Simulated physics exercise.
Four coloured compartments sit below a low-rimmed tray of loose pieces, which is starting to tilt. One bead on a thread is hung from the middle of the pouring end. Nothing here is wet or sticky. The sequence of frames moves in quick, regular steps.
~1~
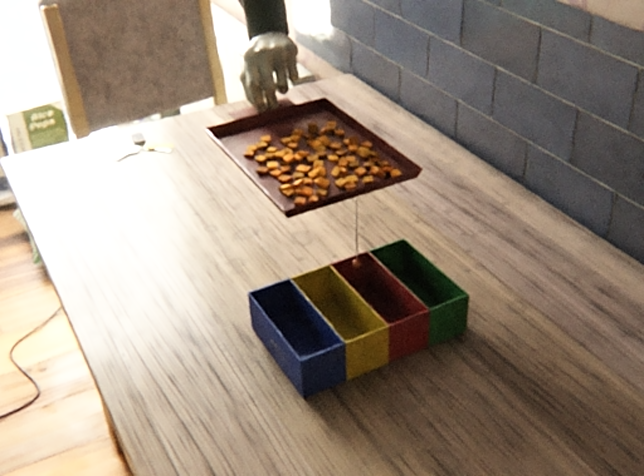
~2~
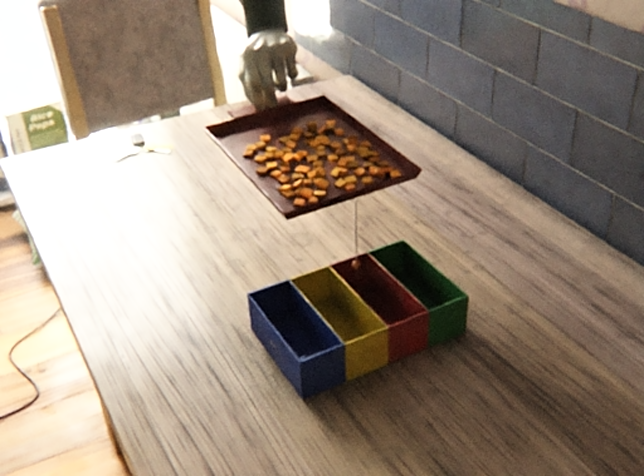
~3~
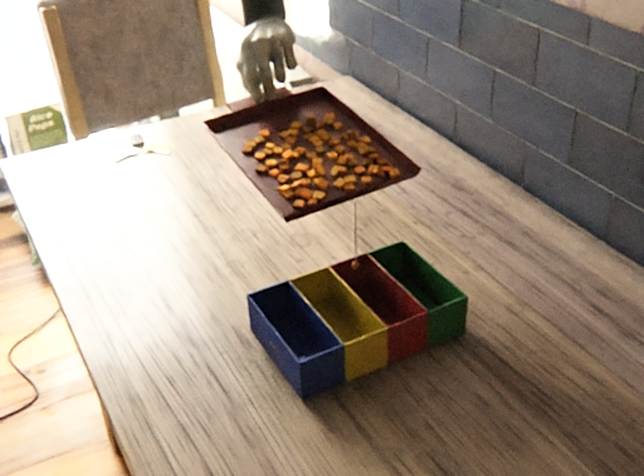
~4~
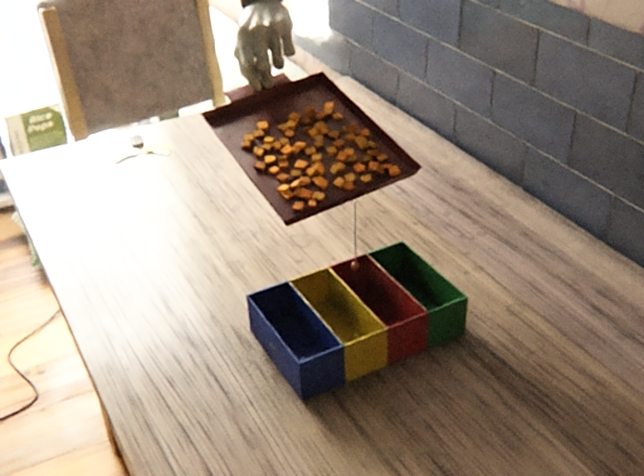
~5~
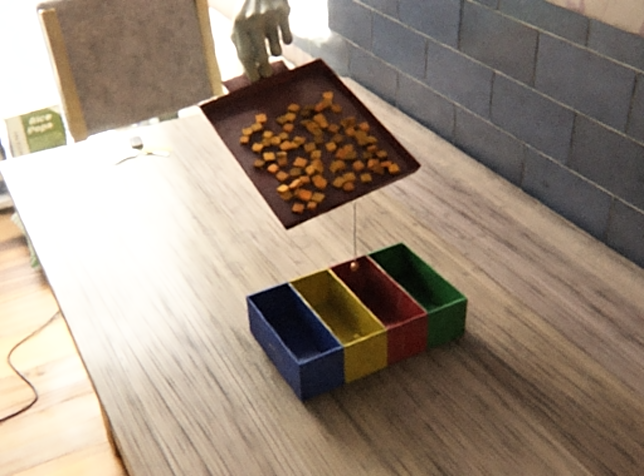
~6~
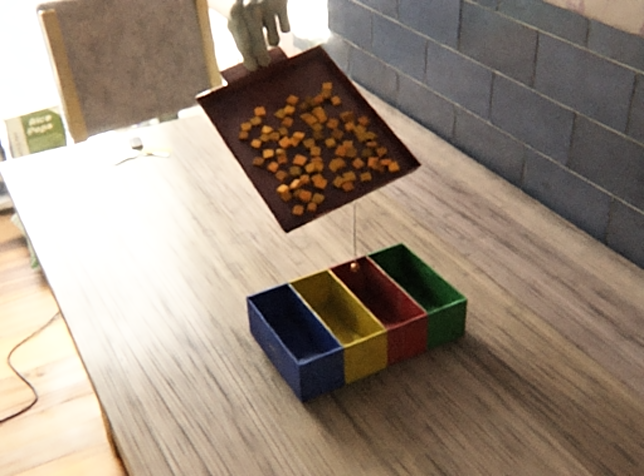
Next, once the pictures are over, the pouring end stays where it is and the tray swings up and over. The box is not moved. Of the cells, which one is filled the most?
The blue cell is filled the most.
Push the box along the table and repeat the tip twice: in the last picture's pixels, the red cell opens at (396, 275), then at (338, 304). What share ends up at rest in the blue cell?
70 per cent the first time, 0 per cent the second time.
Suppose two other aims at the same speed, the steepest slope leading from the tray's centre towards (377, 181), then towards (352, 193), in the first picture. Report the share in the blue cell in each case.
Respectively 0 % and 10 %.
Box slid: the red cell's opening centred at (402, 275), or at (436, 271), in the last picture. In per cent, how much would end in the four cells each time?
70 and 10 in a hundred, in turn.
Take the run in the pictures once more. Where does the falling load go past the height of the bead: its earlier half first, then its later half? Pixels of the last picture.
Around (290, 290), followed by around (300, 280).
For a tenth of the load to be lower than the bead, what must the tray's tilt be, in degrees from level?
Around 75°, give or take.
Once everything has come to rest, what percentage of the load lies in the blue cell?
I'd put that share at some 60 per cent.
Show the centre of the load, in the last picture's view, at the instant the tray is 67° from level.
I'd put the middle of the pieces at roughly (302, 206).
Soon after the last picture, tray tipped steeply; nearly all on the tray; a small part falling or outside the box.
A little later, tray tipped past a quarter turn; about half in the blue cell; about a third in the yellow cell; a stray few in the red cell; a stray few falling or outside the box.
Later still, tray tipped past a quarter turn; about half in the blue cell; about a third in the yellow cell; a stray few in the red cell.
At rest, tray tipped past a quarter turn; about half in the blue cell; about a third in the yellow cell; a stray few in the red cell; none in the green cell.
